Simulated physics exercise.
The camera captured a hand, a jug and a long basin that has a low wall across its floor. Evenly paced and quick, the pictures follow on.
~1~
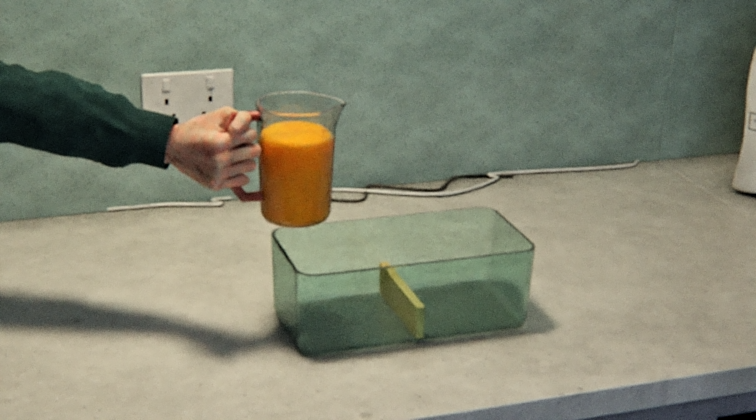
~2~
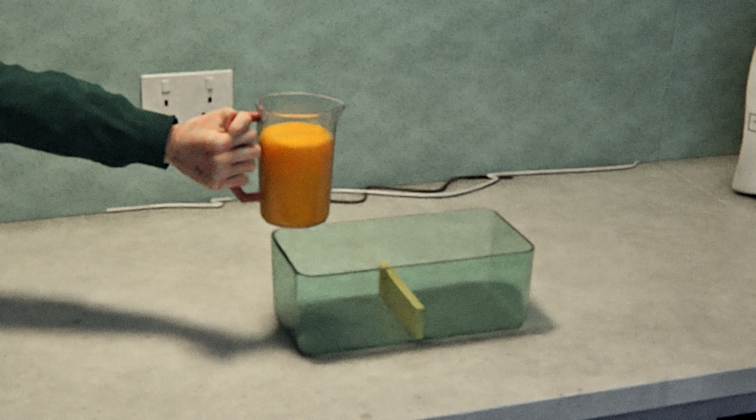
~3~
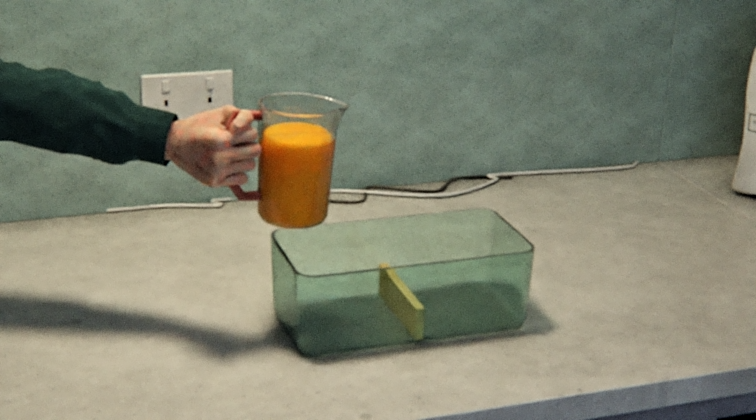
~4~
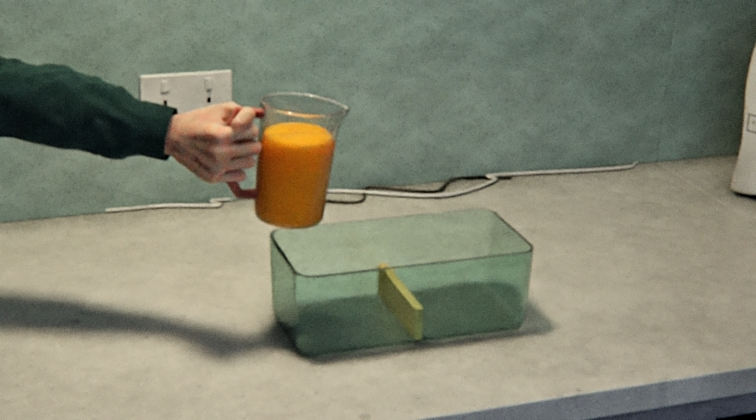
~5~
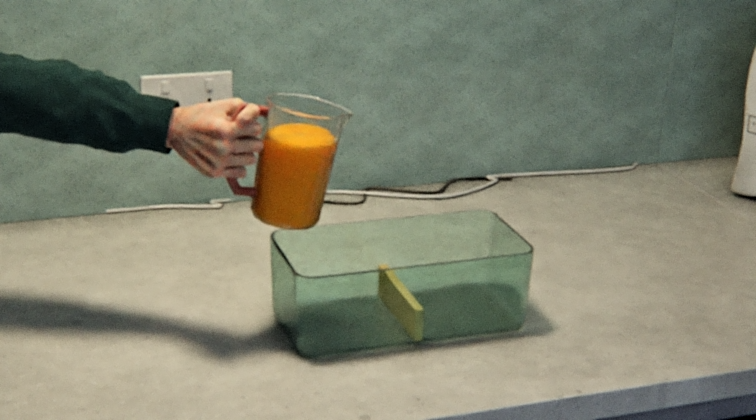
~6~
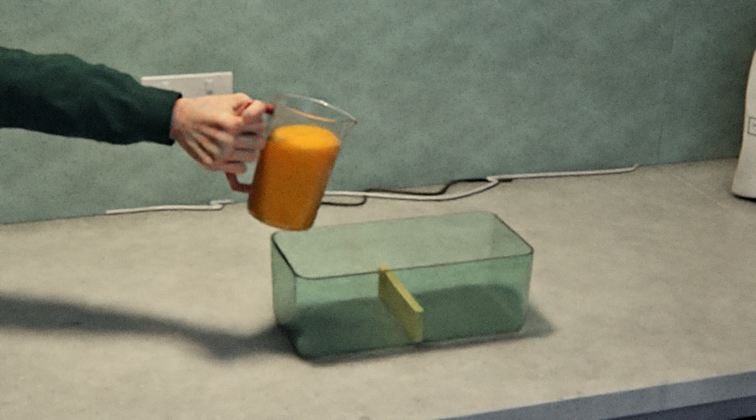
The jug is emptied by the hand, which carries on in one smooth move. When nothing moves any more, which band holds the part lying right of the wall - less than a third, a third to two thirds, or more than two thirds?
It falls in the band less than a third.
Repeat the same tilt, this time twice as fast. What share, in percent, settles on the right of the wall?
Near 10 %.
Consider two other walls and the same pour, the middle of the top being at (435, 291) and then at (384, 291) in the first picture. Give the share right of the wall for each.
10 % then 65 %, approximately.
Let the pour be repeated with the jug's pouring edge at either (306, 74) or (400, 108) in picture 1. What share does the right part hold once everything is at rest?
Near 5 per cent for the first start, near 95 per cent for the second.
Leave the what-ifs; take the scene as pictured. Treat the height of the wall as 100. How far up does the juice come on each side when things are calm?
On the left roughly 50, on the right roughly 20.
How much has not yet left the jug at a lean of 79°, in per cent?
85 %.
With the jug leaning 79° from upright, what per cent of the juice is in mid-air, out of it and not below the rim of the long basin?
Some 10 per cent, I'd say.
A moment on, the jug is tipped on its side and 86 per cent is still to pour, 1 is left of the wall and 0 right of it.
Next, the jug is tipped right over and 24 per cent is still to pour, 39 is left of the wall and 21 right of it.
Then the jug is tipped right over and 0 per cent is still to pour, 72 is left of the wall and 24 right of it.
Later the jug is tipped right over and 0 per cent is still to pour, 73 is left of the wall and 25 right of it.
At rest 73 per cent lies left of the wall, 25 right of it and 2 outside.
